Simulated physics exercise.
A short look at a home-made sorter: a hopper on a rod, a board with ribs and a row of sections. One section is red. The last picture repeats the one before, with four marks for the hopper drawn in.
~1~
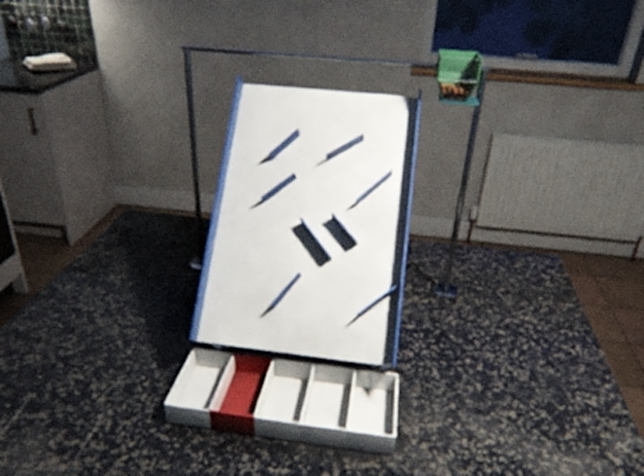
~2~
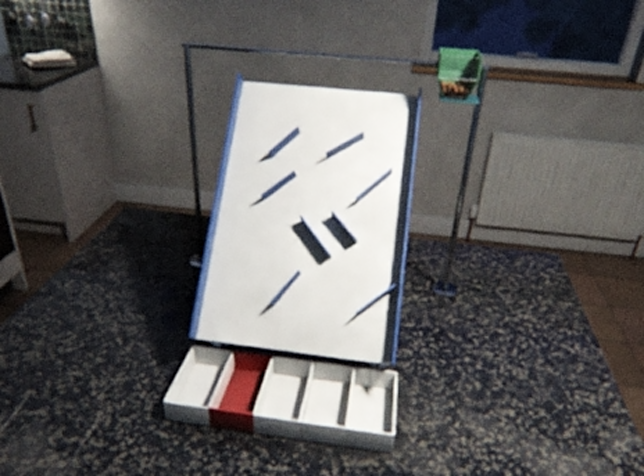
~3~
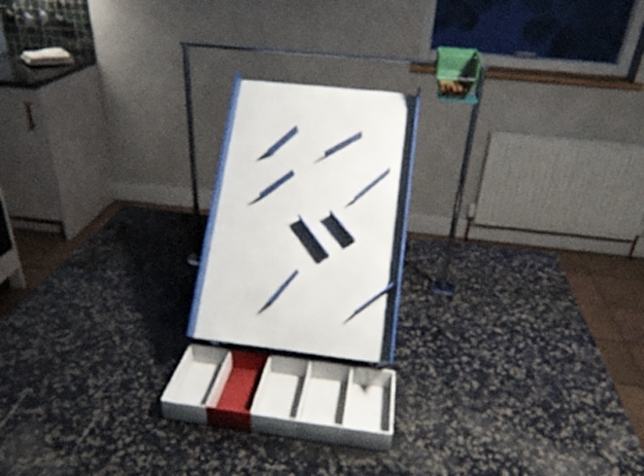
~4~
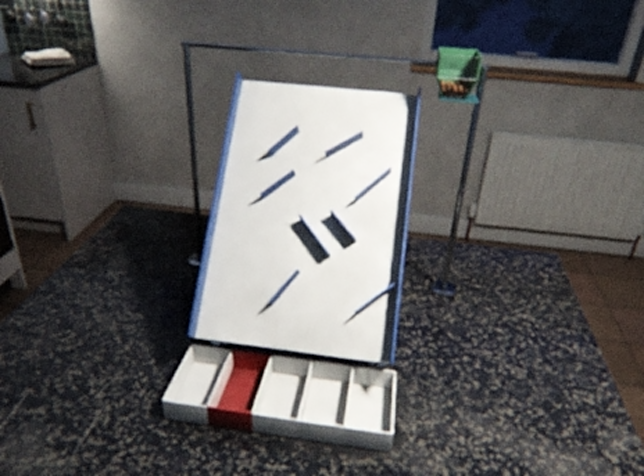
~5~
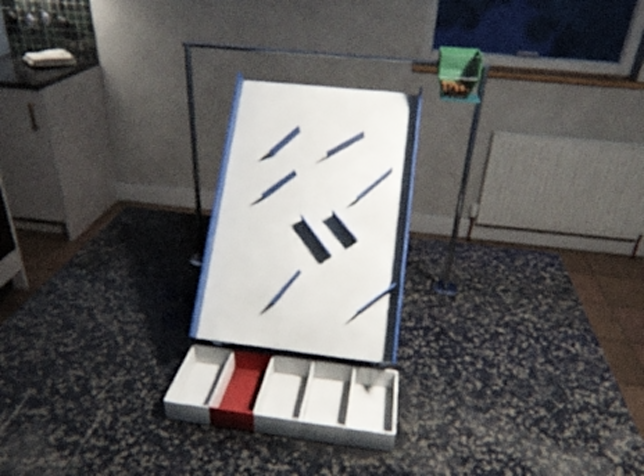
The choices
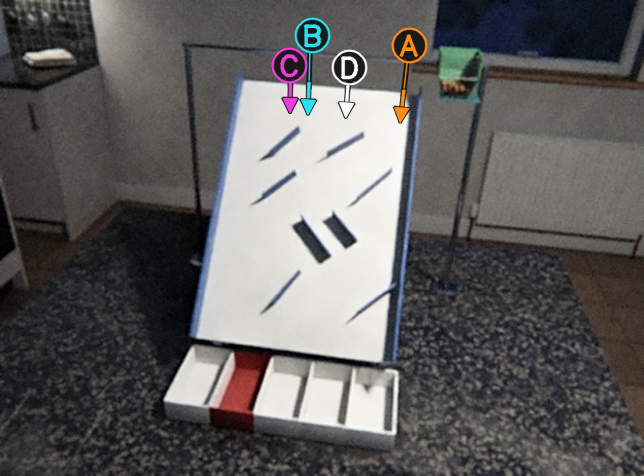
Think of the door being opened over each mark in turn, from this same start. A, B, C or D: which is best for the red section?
The answer is mark D.
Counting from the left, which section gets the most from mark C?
It is the first one.
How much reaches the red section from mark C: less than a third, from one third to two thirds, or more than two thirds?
It is less than a third.
On the marked copy, mark A meets the board at (400, 117); mark B meets the board at (308, 109); mark C meets the board at (290, 107); mark D meets the board at (346, 112).
With A, a small part in the red section, most in other sections, a small part held on the board.
With B, a small part in the red section, most in other sections, a small part outside the box.
With C, a stray few in the red section, most in other sections, a small part outside the box.
With D, about a third in the red section, about a third in other sections, about a quarter outside the box.
